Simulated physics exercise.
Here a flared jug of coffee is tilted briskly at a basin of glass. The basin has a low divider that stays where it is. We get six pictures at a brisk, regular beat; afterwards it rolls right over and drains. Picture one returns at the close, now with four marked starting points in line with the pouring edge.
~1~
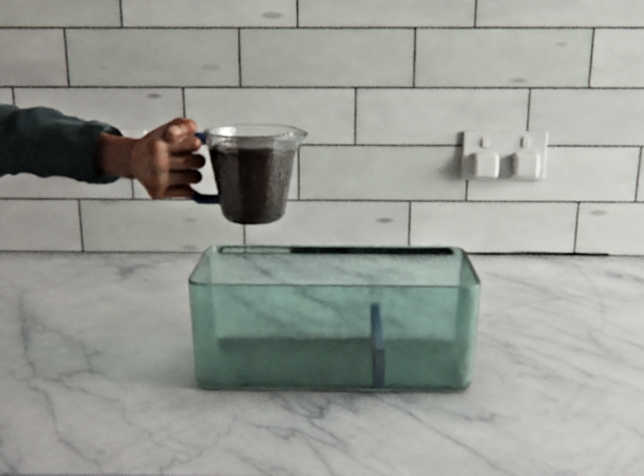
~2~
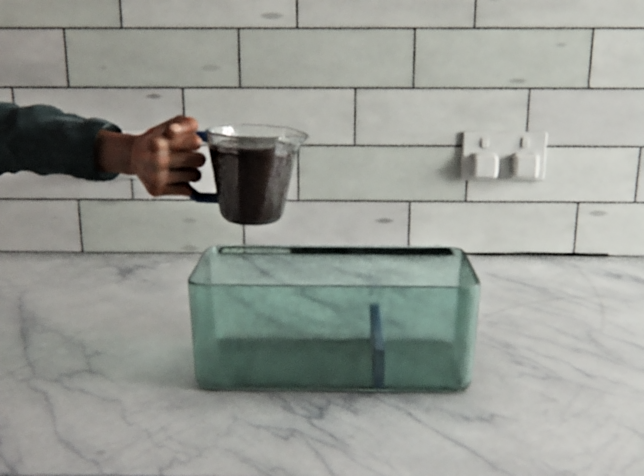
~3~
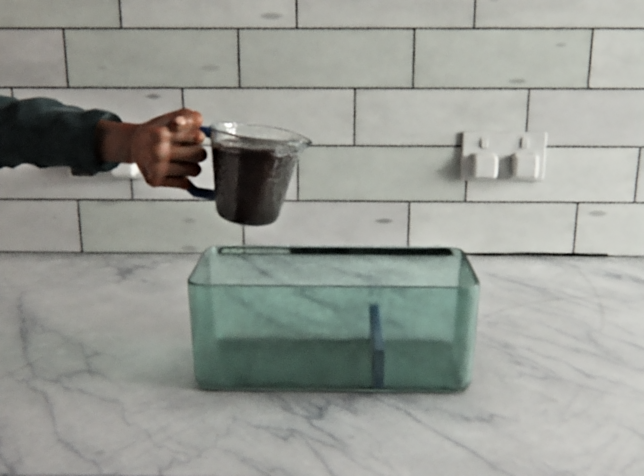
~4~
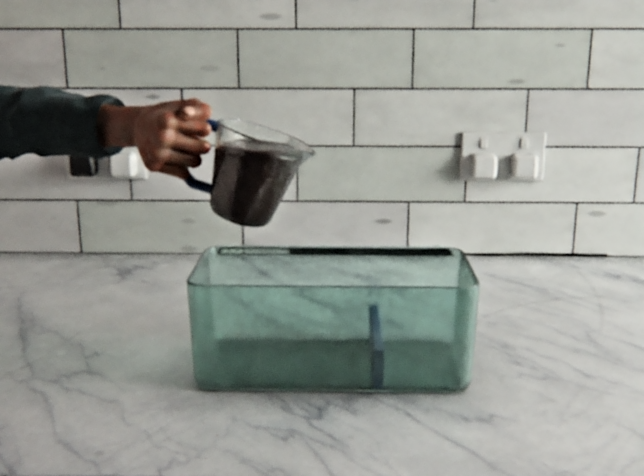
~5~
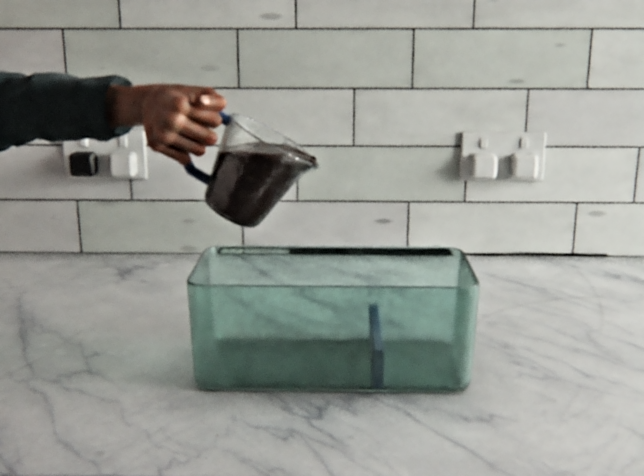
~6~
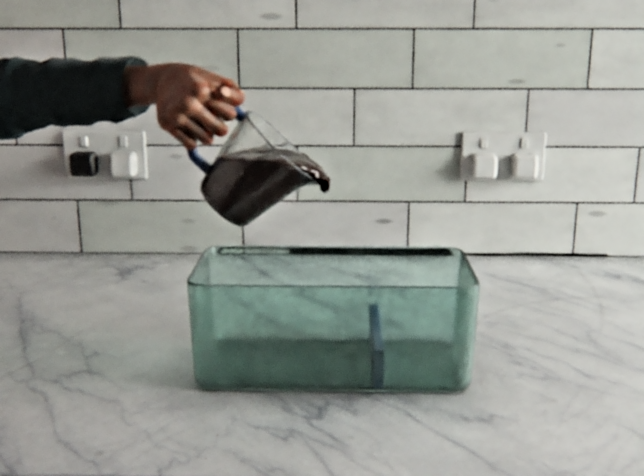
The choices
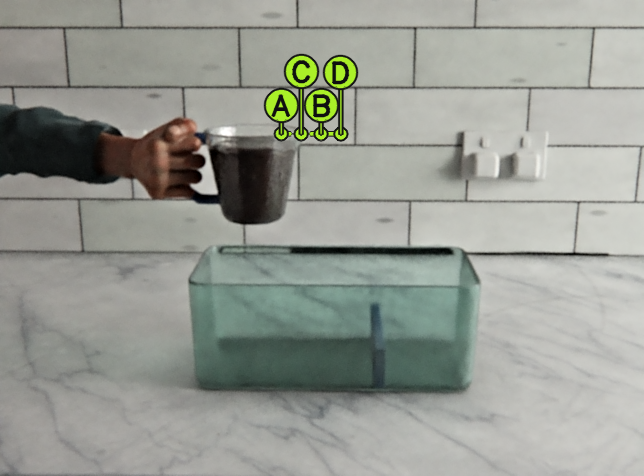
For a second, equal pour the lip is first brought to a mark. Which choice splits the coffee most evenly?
Take D.
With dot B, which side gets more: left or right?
The left side.
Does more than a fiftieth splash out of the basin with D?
No, it does not.
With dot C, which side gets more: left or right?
The left one.
On the marked copy, A at (281, 133); B at (321, 133); C at (301, 133); D at (340, 134).
With A, about 93 % ends left of the wall and 5 % right of it.
With B, about 77 % ends left of the wall and 22 % right of it.
With C, about 91 % ends left of the wall and 6 % right of it; 3 % is lost outside.
With D, about 52 % ends left of the wall and 47 % right of it.
